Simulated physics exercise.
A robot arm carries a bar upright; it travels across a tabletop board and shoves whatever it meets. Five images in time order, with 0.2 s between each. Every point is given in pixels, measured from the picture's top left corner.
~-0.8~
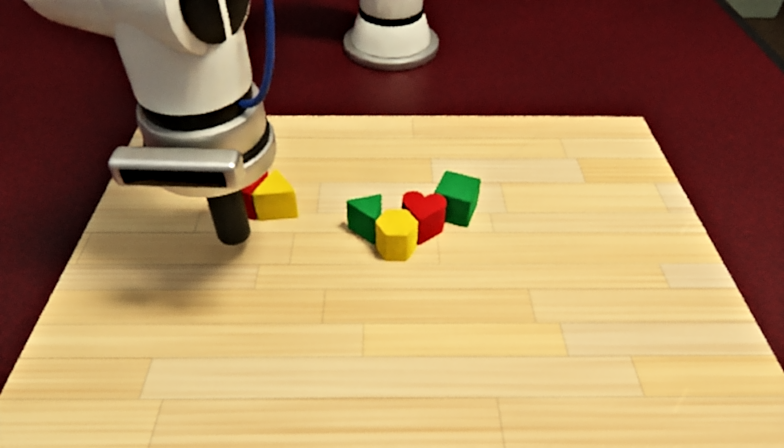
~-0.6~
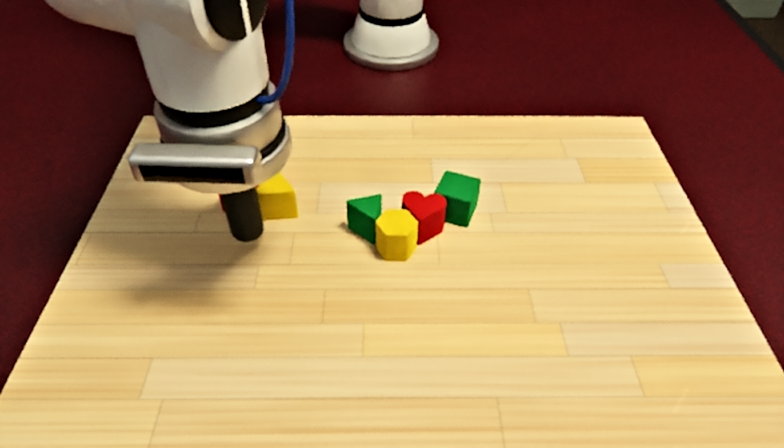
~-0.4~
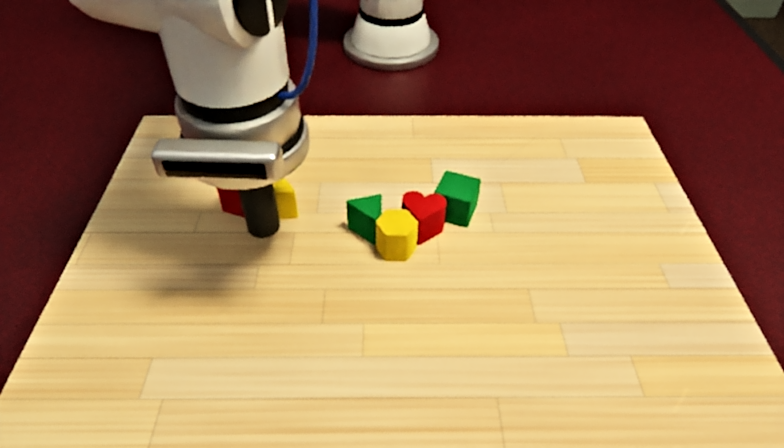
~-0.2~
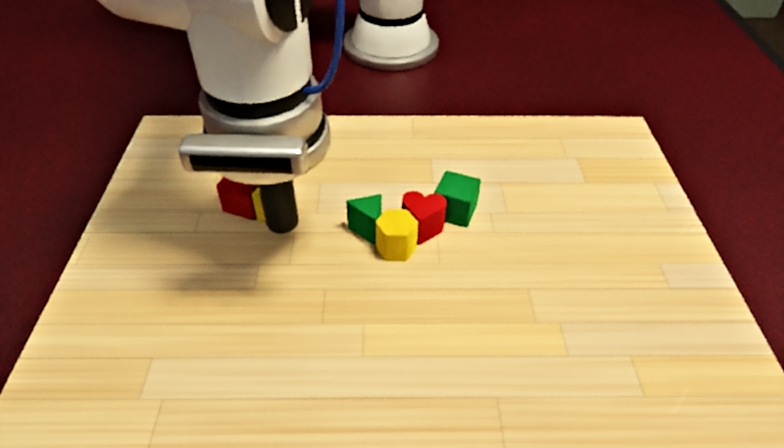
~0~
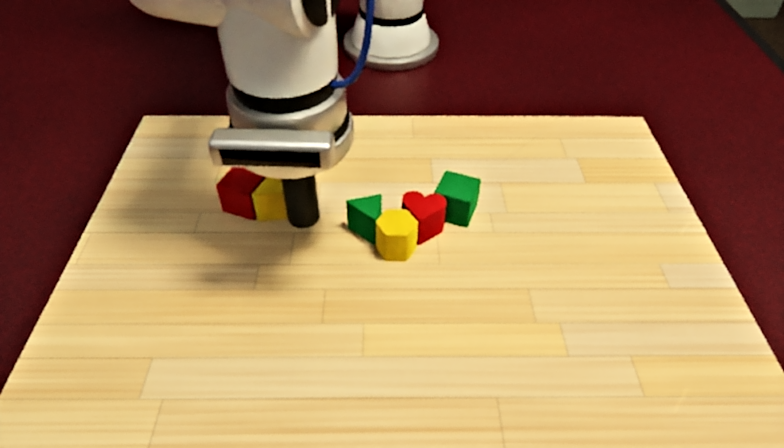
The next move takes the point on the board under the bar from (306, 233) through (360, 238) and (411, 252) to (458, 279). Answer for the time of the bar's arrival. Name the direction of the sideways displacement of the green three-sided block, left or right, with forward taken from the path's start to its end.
Facing from start to end, it shifts left.
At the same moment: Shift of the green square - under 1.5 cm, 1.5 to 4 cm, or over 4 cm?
The block shifts less than 1.5 cm.
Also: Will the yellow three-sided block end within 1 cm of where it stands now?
I'd say yes.
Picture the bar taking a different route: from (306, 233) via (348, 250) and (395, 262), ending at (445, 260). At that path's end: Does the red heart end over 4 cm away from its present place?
I believe not.
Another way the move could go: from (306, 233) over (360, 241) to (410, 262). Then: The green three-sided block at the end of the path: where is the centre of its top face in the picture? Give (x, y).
Its top centre lands on (391, 200).
What follows on the original path. One third of the way, bar at (360, 223); green three-sided block at (383, 200), turned 30° clockwise.
Two thirds of the way, bar at (413, 239); green three-sided block at (404, 200); yellow six-sided block at (448, 240), turned 30° clockwise; red heart at (440, 208), turned 30° anticlockwise.
At the end, bar at (459, 265); yellow three-sided block still; green three-sided block at (404, 200); yellow six-sided block at (500, 260); red heart at (440, 208), turned 30° anticlockwise; green square still.
